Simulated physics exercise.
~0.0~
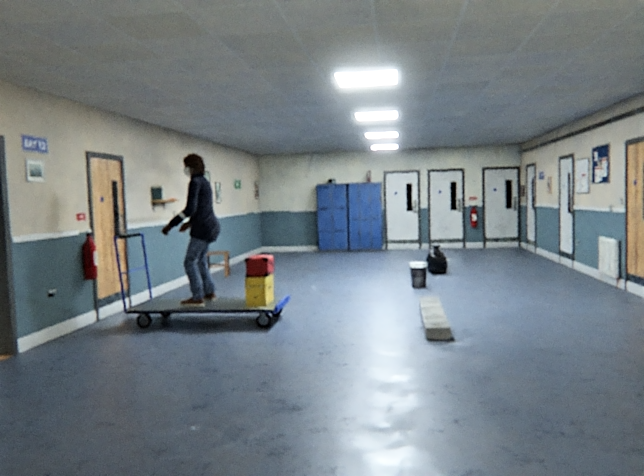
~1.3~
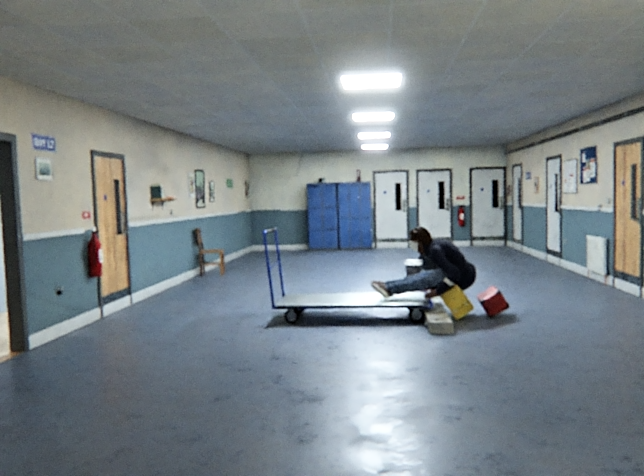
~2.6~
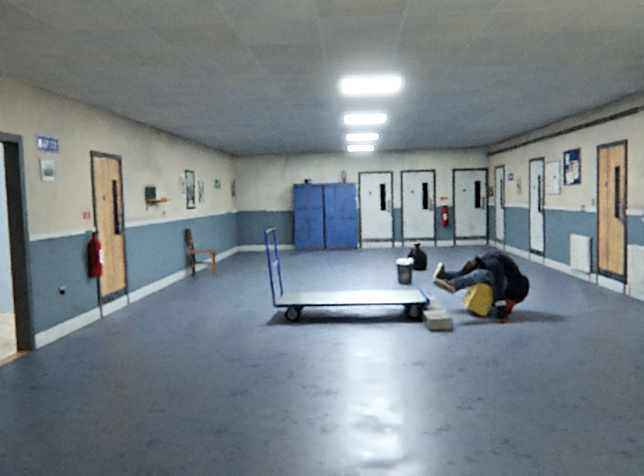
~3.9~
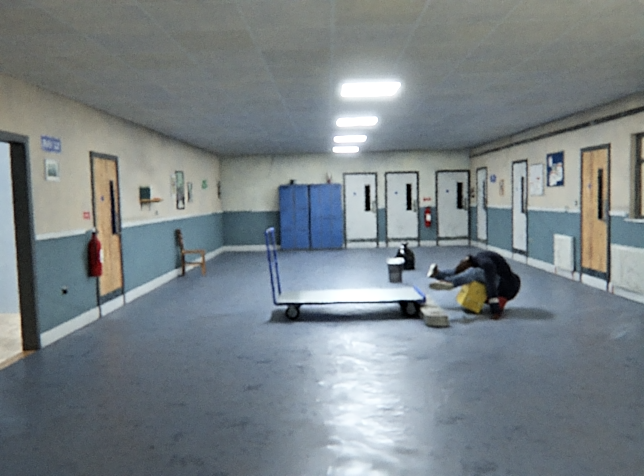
In a hallway, a trolley rolls right into a low step, throwing its rider and boxes forward.
